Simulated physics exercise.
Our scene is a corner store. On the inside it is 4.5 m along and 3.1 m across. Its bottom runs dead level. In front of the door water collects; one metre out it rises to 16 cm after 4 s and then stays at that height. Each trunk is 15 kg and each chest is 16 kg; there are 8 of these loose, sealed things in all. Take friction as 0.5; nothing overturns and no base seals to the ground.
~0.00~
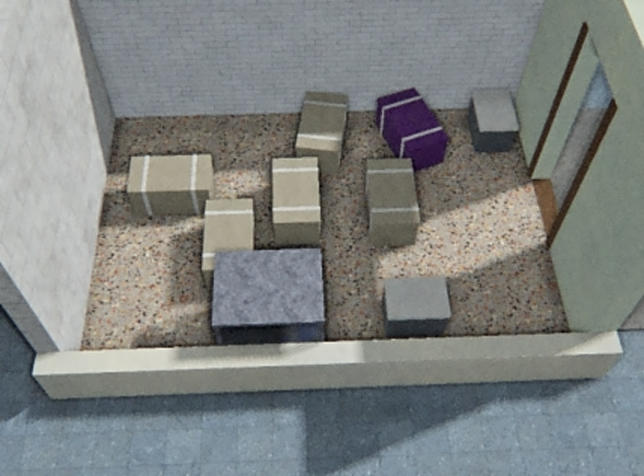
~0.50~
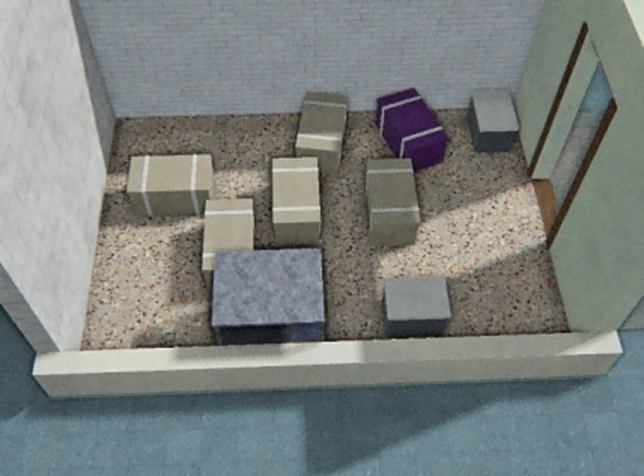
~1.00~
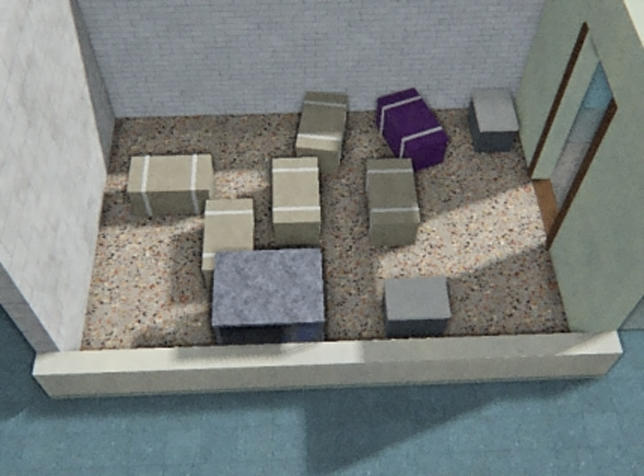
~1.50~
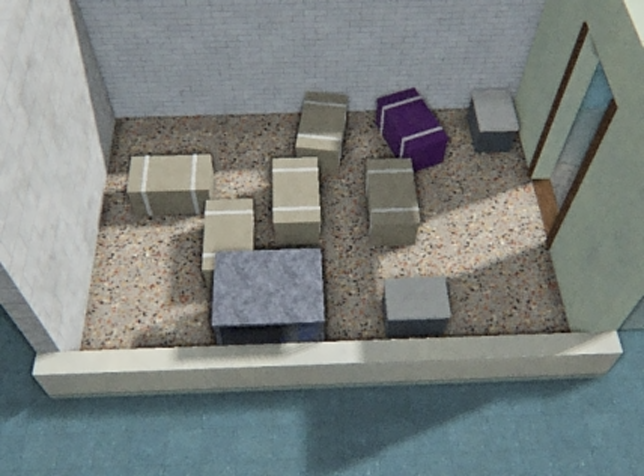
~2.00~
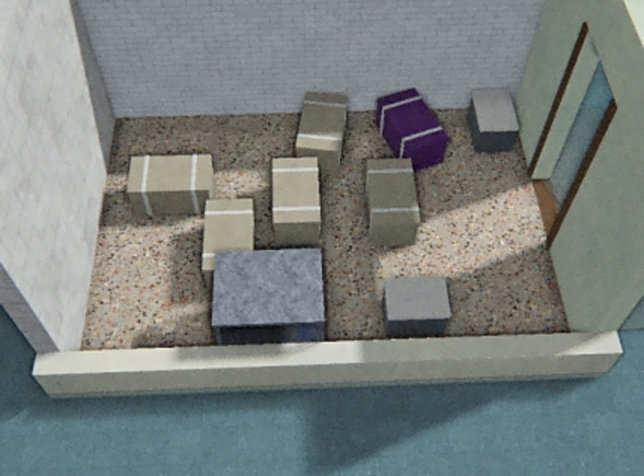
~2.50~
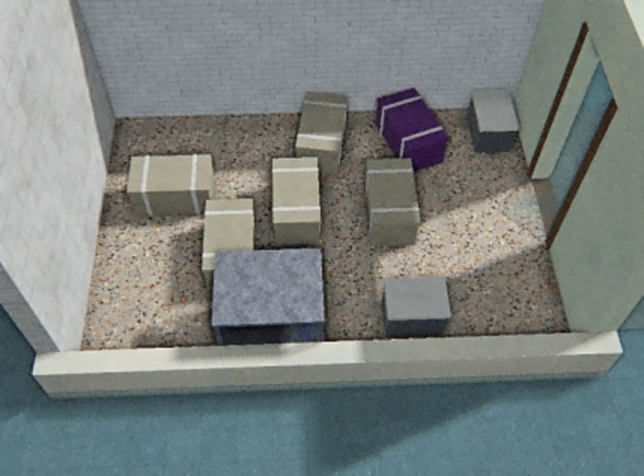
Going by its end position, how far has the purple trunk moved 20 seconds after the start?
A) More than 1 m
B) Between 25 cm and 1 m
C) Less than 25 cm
Between 25 cm and 1 m (B).
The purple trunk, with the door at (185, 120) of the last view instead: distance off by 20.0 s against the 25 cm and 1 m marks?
Well, the purple trunk really gets moving far.
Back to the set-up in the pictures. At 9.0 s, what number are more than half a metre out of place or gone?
Count then: 4.
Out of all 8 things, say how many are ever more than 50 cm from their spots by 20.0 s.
I make it 5.
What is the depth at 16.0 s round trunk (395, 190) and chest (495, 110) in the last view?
Depths: Near 12 cm, then near 6 cm.
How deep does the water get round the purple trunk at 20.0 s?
7 cm or so.
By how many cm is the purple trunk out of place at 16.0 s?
About 30 cm.
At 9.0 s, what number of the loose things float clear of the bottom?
Just then, the number is 3.
After 4.0 s the purple trunk is near (412, 118), 0.0 m from its start, aground; 0 afloat.
After 9.0 s the purple trunk is near (328, 112), 0.9 m from its start, afloat; 3 afloat.
After 16.0 s the purple trunk is near (384, 107), 0.3 m from its start, afloat; 6 afloat.
After 20.0 s the purple trunk is near (429, 147), 0.5 m from its start, afloat; 7 afloat.
